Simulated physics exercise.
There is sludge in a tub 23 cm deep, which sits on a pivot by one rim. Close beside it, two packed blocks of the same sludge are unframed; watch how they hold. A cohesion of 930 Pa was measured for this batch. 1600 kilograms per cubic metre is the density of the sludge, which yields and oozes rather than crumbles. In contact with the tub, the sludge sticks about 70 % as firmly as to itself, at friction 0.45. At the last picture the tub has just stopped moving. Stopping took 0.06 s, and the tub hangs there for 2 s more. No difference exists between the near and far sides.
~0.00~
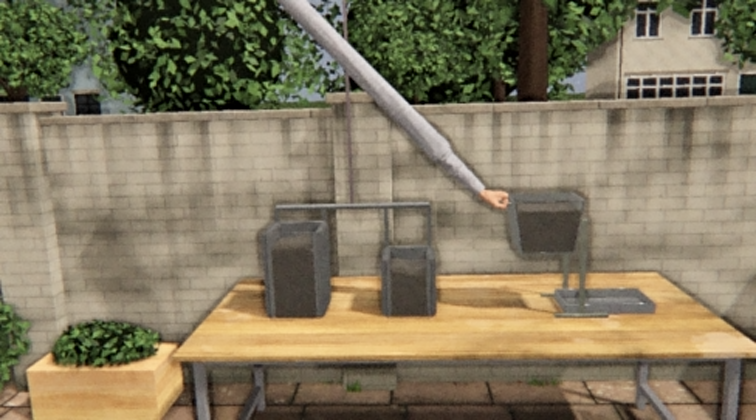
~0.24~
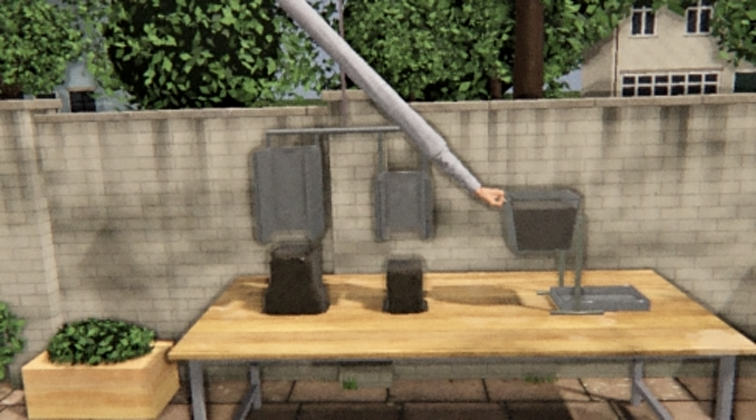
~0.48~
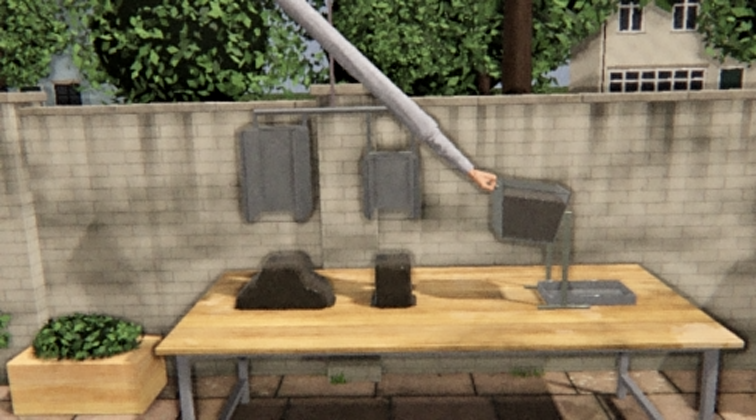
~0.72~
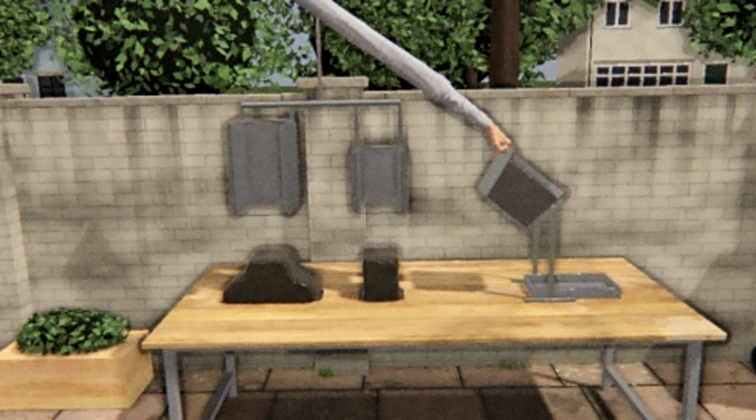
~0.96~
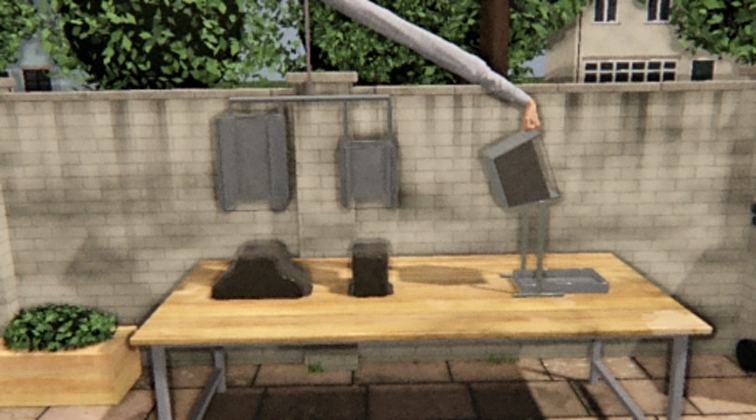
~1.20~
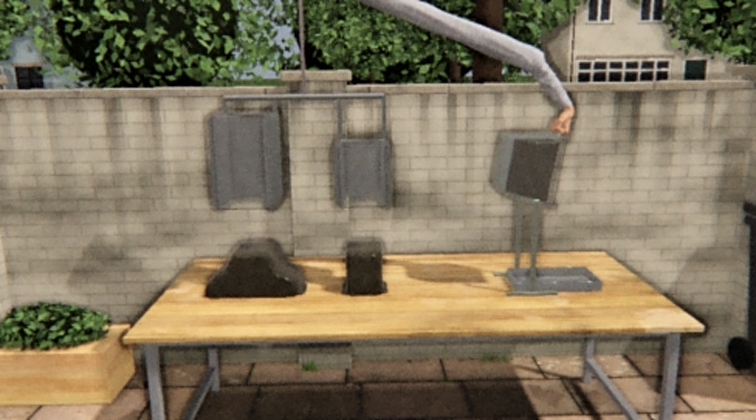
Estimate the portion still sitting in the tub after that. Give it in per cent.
The portion still in the tub is near 0 %.
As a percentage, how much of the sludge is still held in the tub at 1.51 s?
Around 45 per cent.
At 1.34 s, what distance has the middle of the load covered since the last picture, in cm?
About 6 cm.
After 1.34 s, the tub is at 99 degrees and holds 88 %.
After 1.51 s, the tub is at 99 degrees and holds 43 %.
After 1.68 s, the tub is at 99 degrees and holds 22 %.
After 1.85 s, the tub is at 99 degrees and holds 0 %.
After 3.20 s, at the end, the tub is at 99 degrees and holds 0 %.
